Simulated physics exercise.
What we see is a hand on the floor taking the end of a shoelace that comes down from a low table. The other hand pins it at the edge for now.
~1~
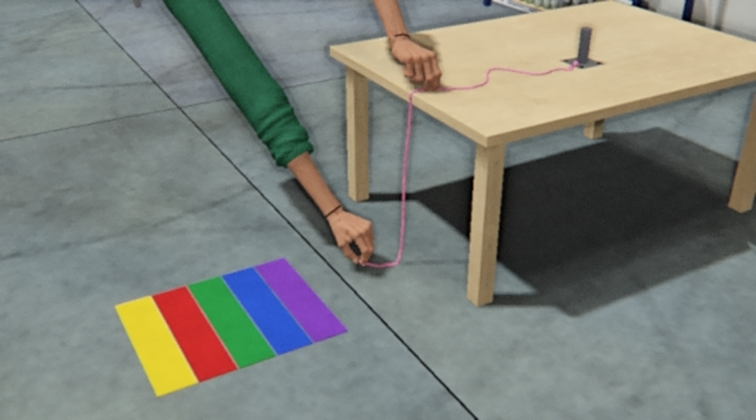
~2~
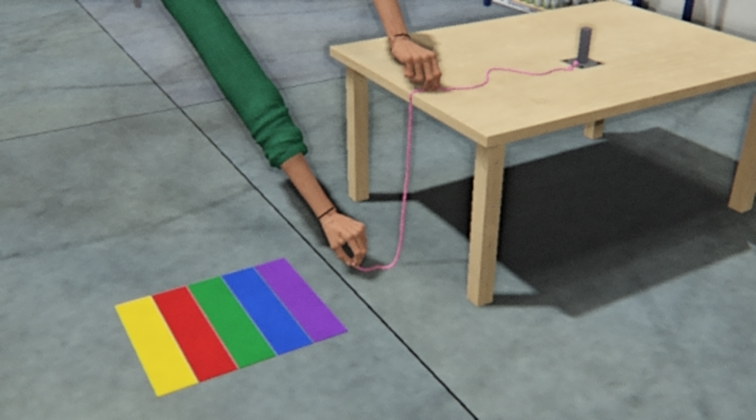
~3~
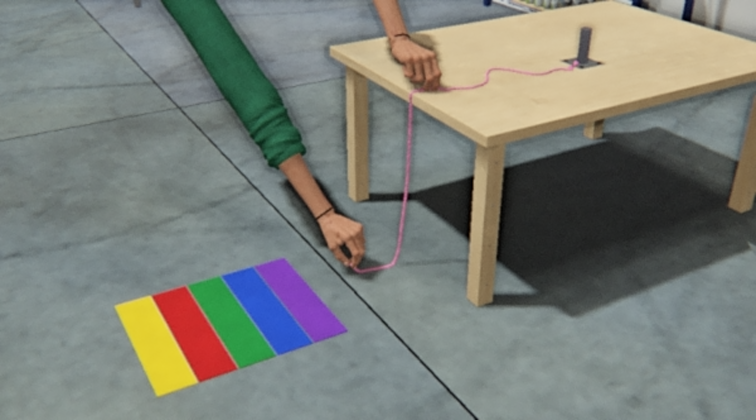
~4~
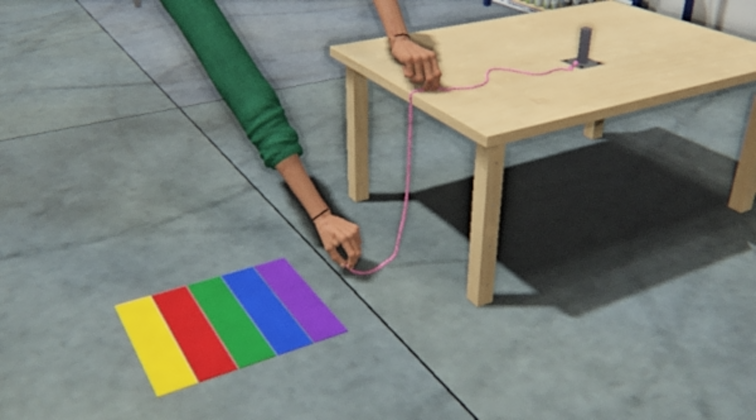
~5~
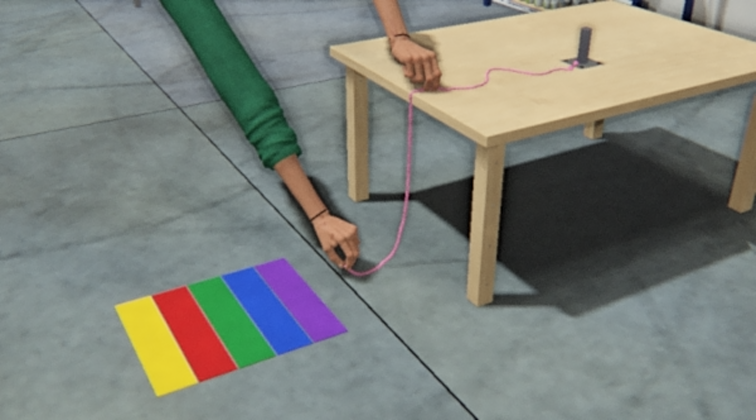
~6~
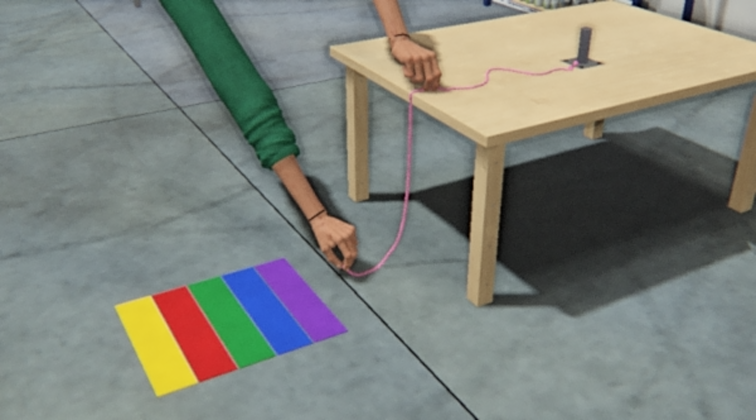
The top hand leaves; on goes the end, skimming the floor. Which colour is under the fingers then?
Over red.
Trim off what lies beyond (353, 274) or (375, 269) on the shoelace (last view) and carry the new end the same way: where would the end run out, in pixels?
In that order: (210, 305) and (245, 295).
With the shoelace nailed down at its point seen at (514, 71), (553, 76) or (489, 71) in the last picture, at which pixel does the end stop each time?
The places are (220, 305), (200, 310) and (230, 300).
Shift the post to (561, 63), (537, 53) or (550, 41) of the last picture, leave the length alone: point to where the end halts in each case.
The places are (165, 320), (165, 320) and (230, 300).
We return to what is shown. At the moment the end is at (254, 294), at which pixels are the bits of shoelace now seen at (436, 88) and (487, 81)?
Near (407, 119) and (448, 86).
A little later, end near (254, 294); over blue.
Next, end near (214, 306); over green.
When it is tight, end near (191, 313); over red. The end stops over the red strip.
